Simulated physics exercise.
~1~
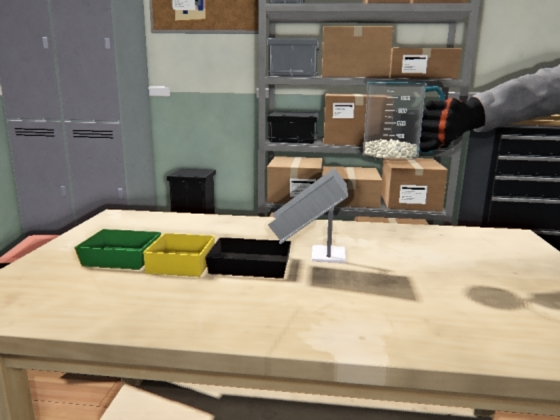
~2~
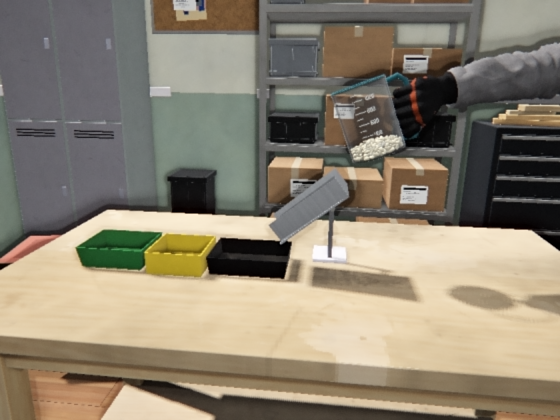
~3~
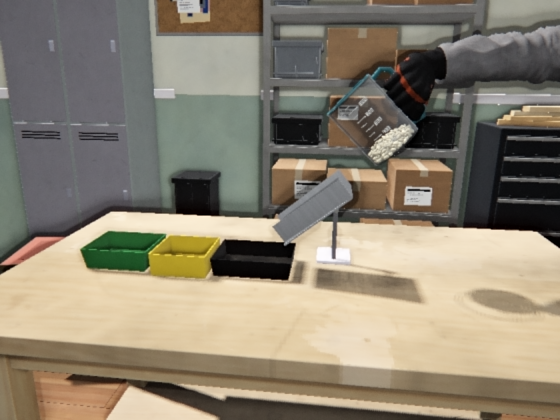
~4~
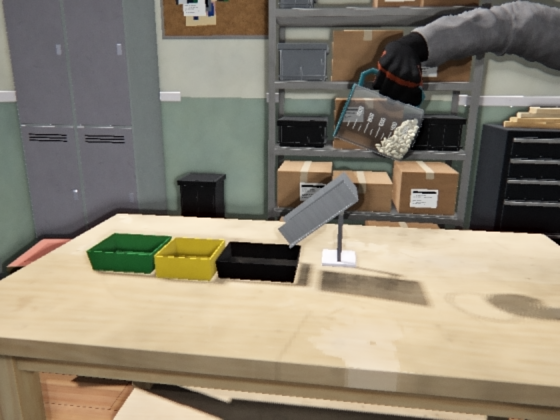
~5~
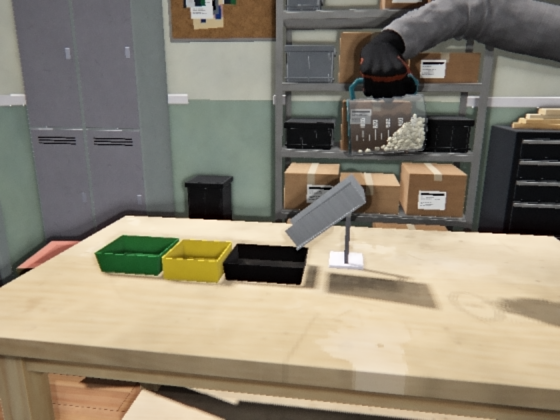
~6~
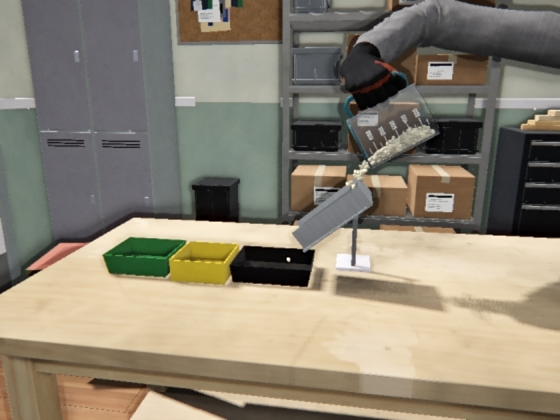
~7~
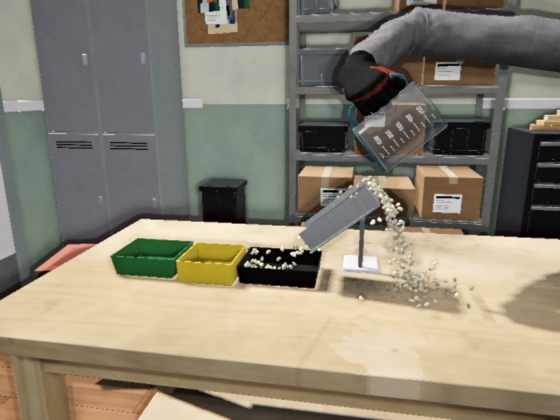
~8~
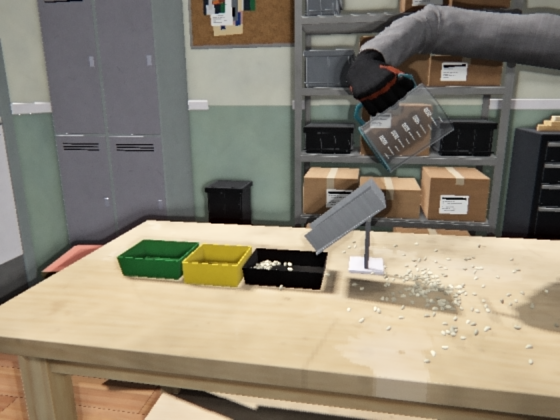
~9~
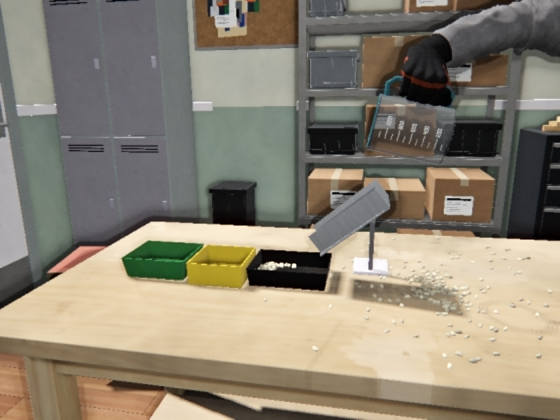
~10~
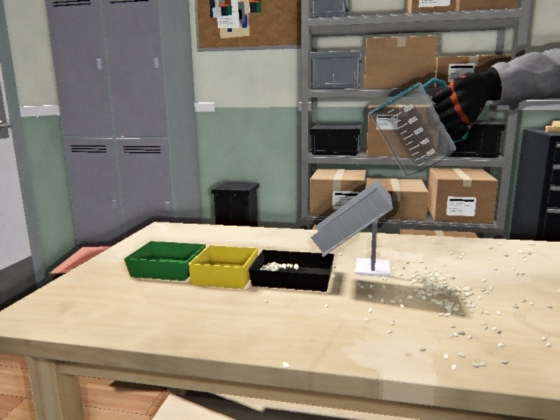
In a workshop, a gloved hand tipped a clear jug of white beans over a small sloping chute above a wooden table; some slid into the black tin, but most scattered across the tabletop, and the green and yellow tins stayed empty.
